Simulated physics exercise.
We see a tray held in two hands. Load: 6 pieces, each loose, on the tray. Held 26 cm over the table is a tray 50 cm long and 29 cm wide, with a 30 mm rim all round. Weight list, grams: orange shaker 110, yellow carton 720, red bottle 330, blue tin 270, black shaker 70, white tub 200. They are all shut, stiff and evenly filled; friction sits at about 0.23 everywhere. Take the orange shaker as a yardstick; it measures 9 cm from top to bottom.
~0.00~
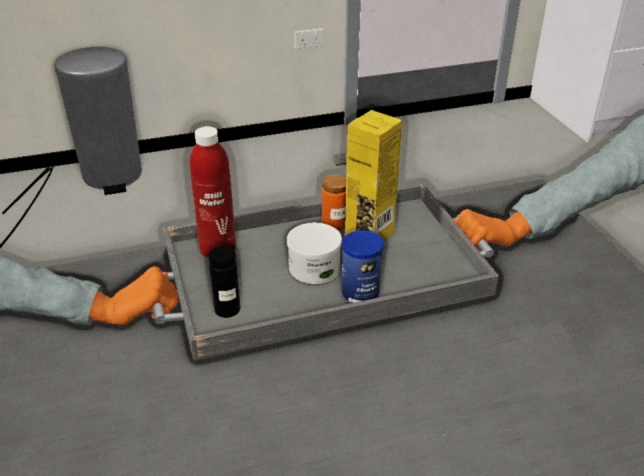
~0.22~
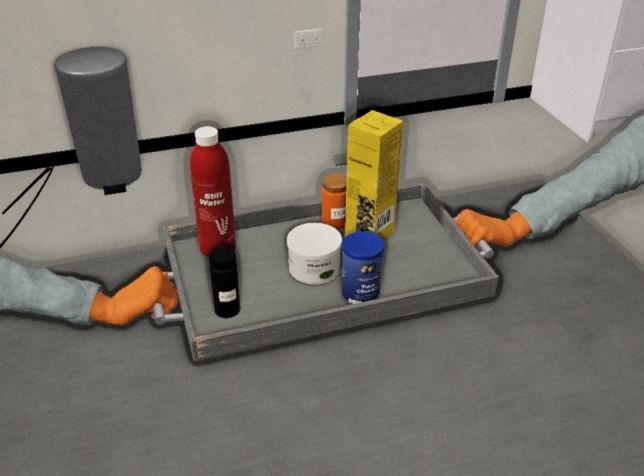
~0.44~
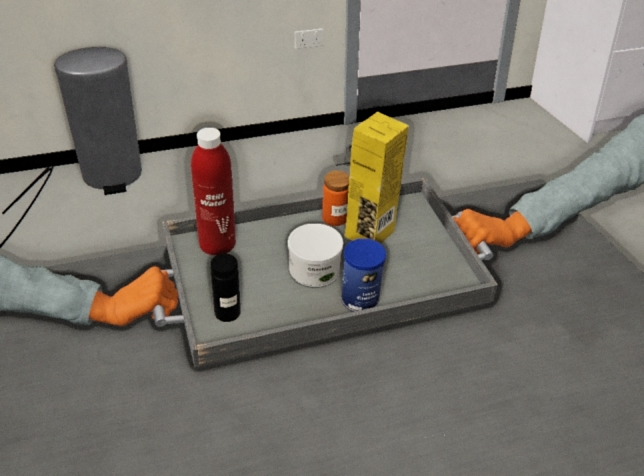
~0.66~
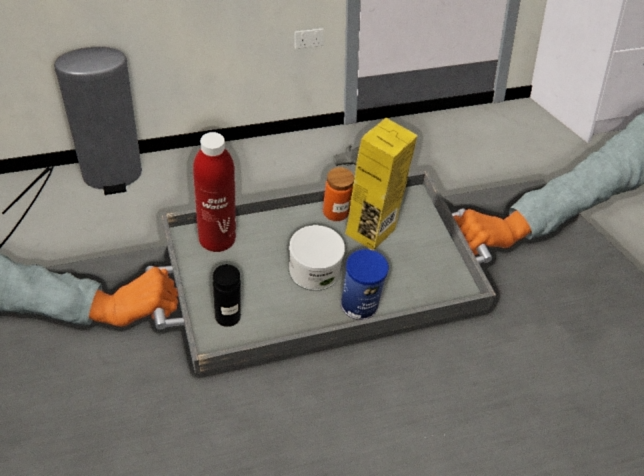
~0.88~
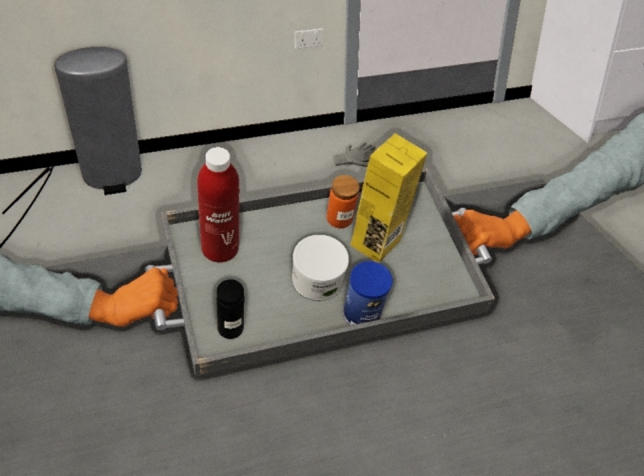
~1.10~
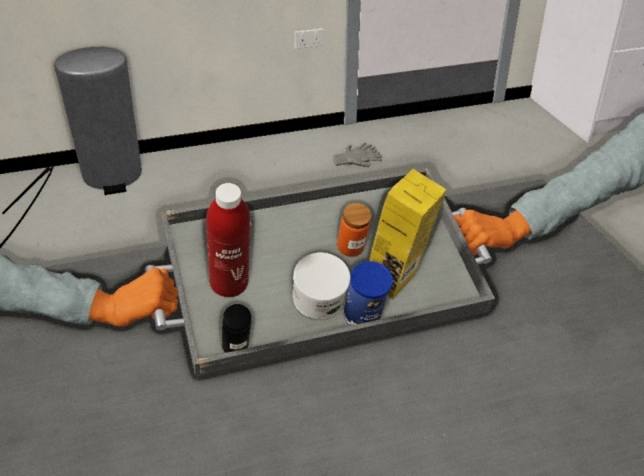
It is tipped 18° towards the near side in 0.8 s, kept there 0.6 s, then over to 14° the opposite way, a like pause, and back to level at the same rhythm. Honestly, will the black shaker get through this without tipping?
Looks like it ends up tipped.
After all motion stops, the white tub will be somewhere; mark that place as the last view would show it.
Close to pixel (294, 247) in the final view.
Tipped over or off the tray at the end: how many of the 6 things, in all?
I get 3.
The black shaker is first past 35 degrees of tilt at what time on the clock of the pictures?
Roughly at the 1.4 s mark.
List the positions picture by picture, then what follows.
Tray level; black shaker (225, 282); orange shaker (335, 203), in the first frame.
Tray at 1°, near edge down; red bottle (212, 193); blue tin (362, 270), in the second frame.
Tray at 7°, near edge down; white tub (315, 256); orange shaker (336, 199), in the third frame.
Tray at 15°, near edge down; yellow carton (379, 188); red bottle (215, 193), in the fourth frame.
Tray at 18°, near edge down; yellow carton (386, 202) slid 3 cm; blue tin (367, 297) slid 2 cm, in the fifth frame.
Tray at 18°, near edge down; black shaker (236, 331) tipped 8° from how it sat; orange shaker (354, 230) slid 9 cm, in the sixth frame.
After 1.70 s, tray at 14°, near edge down; yellow carton, red bottle and black shaker now off the tray; orange shaker slid 19 cm; white tub slid 9 cm.
After 2.20 s, tray at 13°, far edge down; orange shaker slid 19 cm; white tub slid 9 cm; blue tin slid 2 cm.
At rest (4.1 s), off the tray and tipped over, yellow carton, red bottle and black shaker; not toppled but over 5 cm from the start, orange shaker and blue tin; the last one in place, give or take 5 cm.
